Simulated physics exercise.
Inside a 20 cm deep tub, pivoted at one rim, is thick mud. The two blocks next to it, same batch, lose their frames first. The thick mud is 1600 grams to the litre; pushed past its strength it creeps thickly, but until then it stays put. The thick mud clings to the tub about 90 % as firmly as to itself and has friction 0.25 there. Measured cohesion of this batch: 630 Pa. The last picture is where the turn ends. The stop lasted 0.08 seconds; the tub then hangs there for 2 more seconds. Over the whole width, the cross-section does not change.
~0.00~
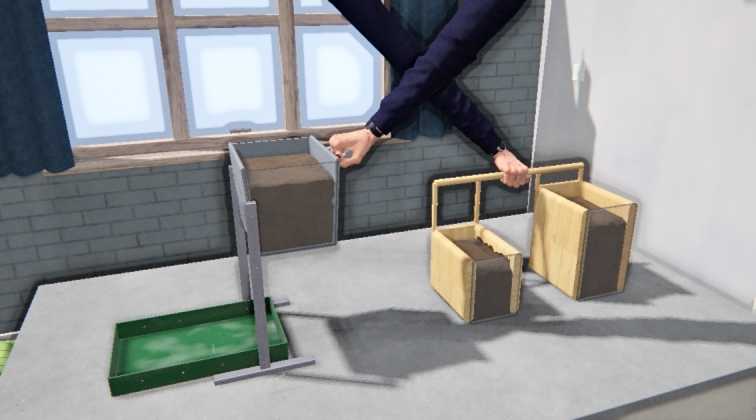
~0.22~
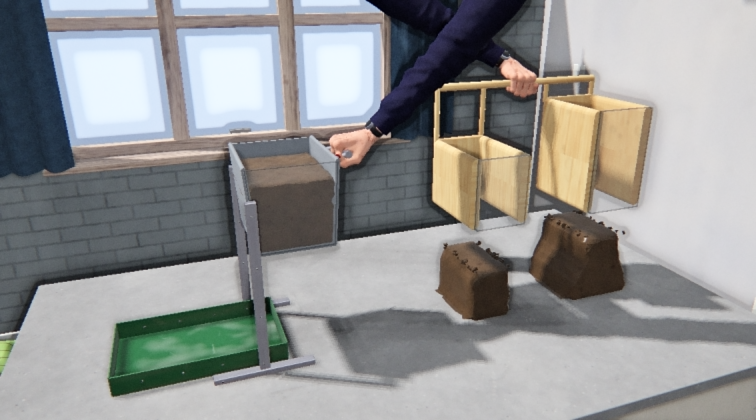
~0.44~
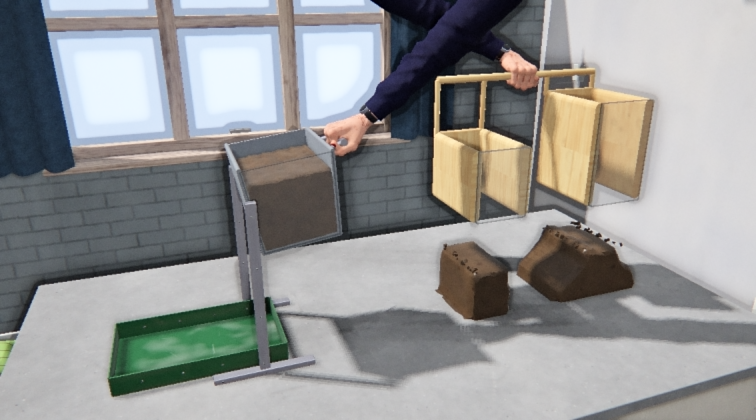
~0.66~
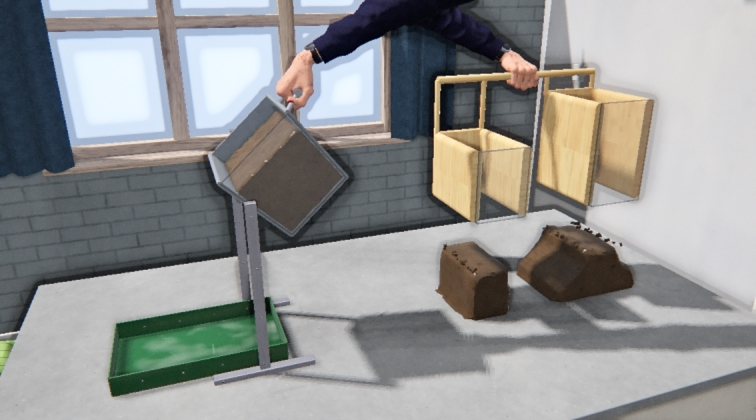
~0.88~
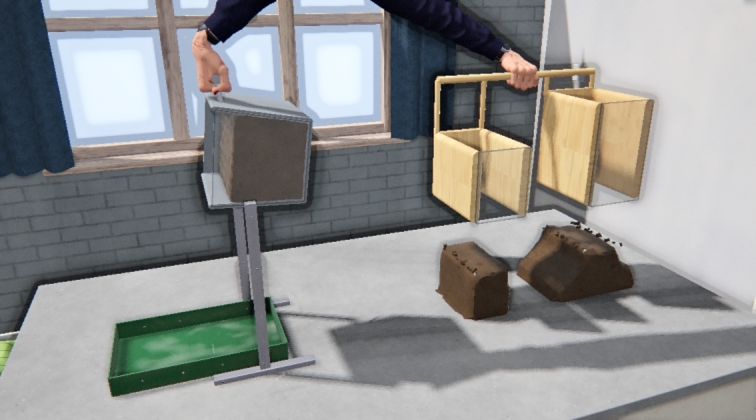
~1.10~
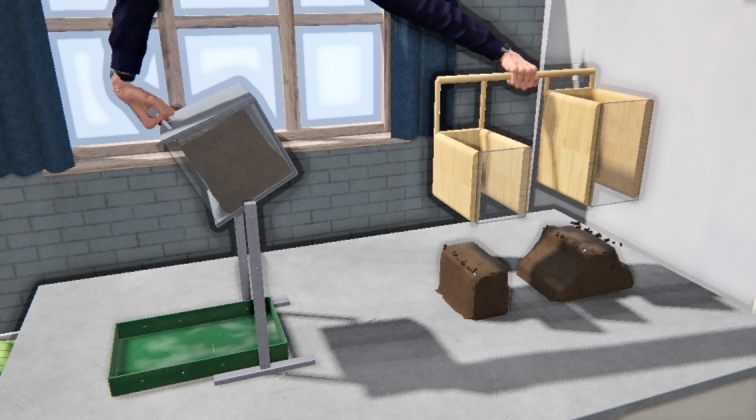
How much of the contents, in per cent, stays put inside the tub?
About 0 per cent.
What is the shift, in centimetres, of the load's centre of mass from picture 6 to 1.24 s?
Roughly 8 centimetres.
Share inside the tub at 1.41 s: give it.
Some 25 per cent.
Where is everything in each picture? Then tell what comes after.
The first frame shows handle-side rim at (336, 161), tilt 0 degrees; top of the thick mud at (255, 186); blocks stand 15 cm, 24 cm (left to right).
The second frame shows handle-side rim at (336, 161), tilt 0 degrees; top of the thick mud at (255, 186); blocks stand 15 cm, 19 cm (left to right).
The third frame shows handle-side rim at (330, 151), tilt 7 degrees; top of the thick mud at (325, 170); blocks stand 15 cm, 15 cm (left to right).
The fourth frame shows handle-side rim at (286, 114), tilt 43 degrees; top of the thick mud at (295, 132); blocks stand 15 cm, 15 cm (left to right).
The fifth frame shows handle-side rim at (214, 111), tilt 82 degrees; top of the thick mud at (241, 116); blocks stand 15 cm, 15 cm (left to right).
The sixth frame shows handle-side rim at (164, 145), tilt 115 degrees; top of the thick mud at (245, 110); blocks stand 15 cm, 15 cm (left to right).
After 1.24 s, the tub is at 115 degrees and holds 73 %.
After 1.41 s, the tub is at 115 degrees and holds 24 %.
After 1.58 s, the tub is at 115 degrees and holds 0 %.
After 1.75 s, the tub is at 115 degrees and holds 0 %.
After 3.10 s, at the end, the tub is at 115 degrees and holds 0 %.
